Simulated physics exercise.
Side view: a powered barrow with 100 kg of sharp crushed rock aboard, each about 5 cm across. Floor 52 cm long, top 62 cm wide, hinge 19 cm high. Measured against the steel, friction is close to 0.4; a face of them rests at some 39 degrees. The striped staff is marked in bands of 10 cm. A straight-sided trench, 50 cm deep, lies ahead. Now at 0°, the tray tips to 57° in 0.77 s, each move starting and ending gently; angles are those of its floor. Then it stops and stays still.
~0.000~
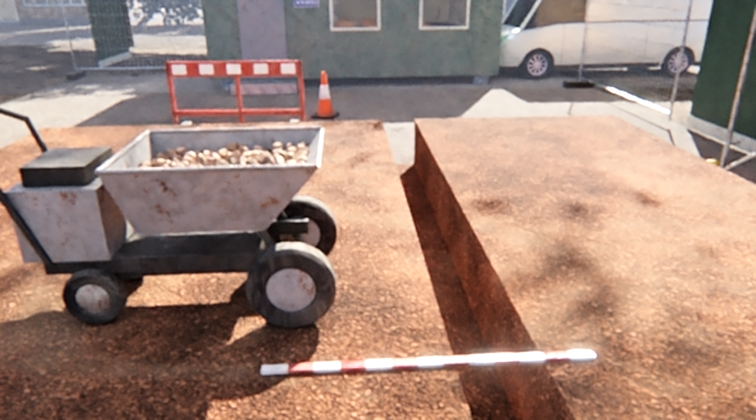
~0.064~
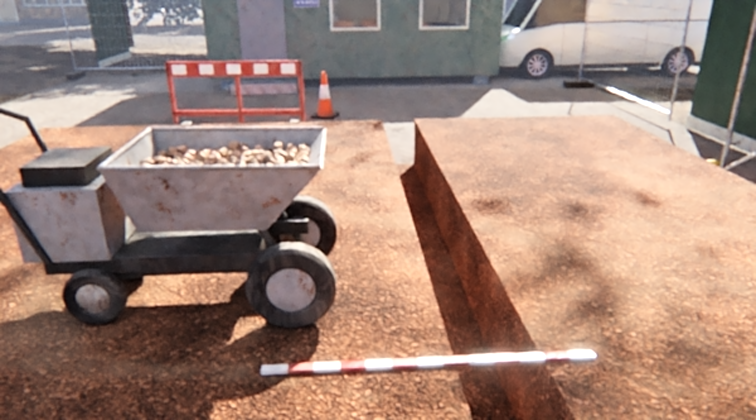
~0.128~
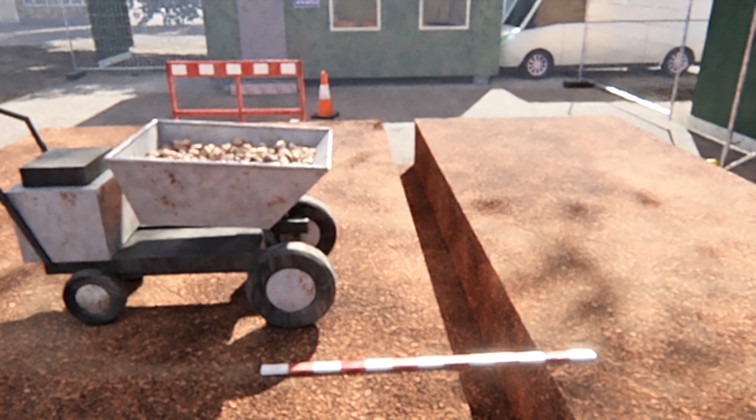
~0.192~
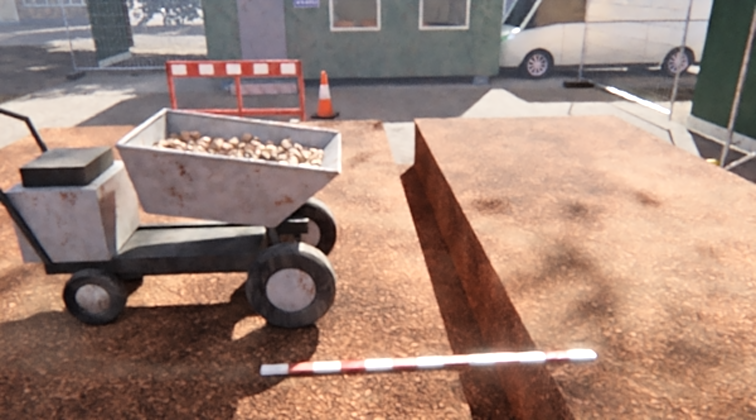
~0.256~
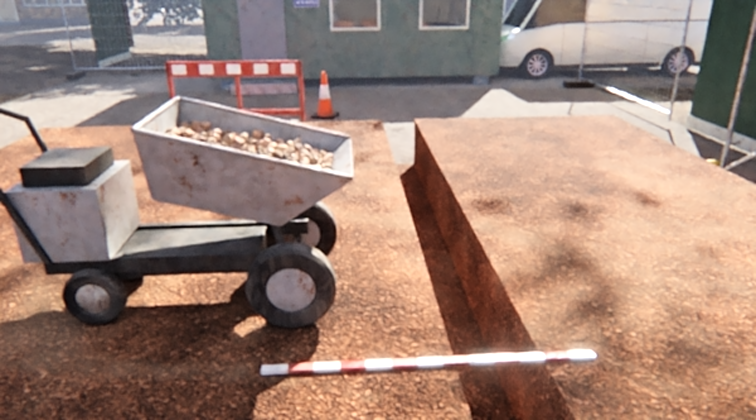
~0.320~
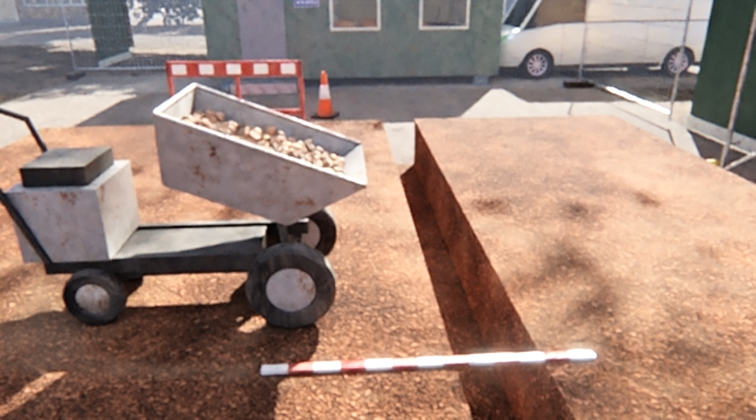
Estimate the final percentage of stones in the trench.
I would say 34 percent.
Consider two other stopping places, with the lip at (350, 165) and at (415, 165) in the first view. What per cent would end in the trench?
First some 35, then 10 per cent.
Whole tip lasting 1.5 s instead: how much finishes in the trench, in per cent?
10 %.
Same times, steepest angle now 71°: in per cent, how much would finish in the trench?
I'd guess some 95 in a hundred.
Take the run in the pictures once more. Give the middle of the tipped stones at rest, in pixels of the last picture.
I'd put it close to (471, 365).
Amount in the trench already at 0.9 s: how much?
By then, around 0 percent.
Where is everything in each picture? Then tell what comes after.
In the first frame, the tray is at 0°, its lip at (318, 166); the top of the load is at (258, 154).
In the second frame, the tray is at 1°, its lip at (321, 167); the top of the load is at (247, 154); the stones move at 0.3 m/s on average.
In the third frame, the tray is at 4°, its lip at (329, 169); the top of the load is at (204, 153); the stones move at 0.5 m/s on average.
The fourth frame shows lip at (339, 173), floor tilted 9°, highest stones at (187, 144); the stones move at 0.7 m/s on average.
In the fifth frame, the tray is at 15°, its lip at (353, 178); the top of the load is at (186, 132); the stones move at 0.9 m/s on average.
In the sixth frame, the tray is at 21°, its lip at (367, 186); the top of the load is at (197, 119); the stones move at 1.0 m/s on average.
After 0.6 s the floor is at 48°; 100 % in the tray; the foremost stones are at (383, 206).
After 0.9 s the floor is at 57°; 97 % in the tray, 2 % short of the trench, 1 % in the trench; the foremost stones are at (447, 251).
After 1.2 s the floor is at 57°; 74 % in the tray, 4 % short of the trench, 22 % in the trench; the foremost stones are at (505, 361).
After 3.2 s the floor is at 57°; 63 % in the tray, 3 % short of the trench, 34 % in the trench; the foremost stones are at (502, 347).
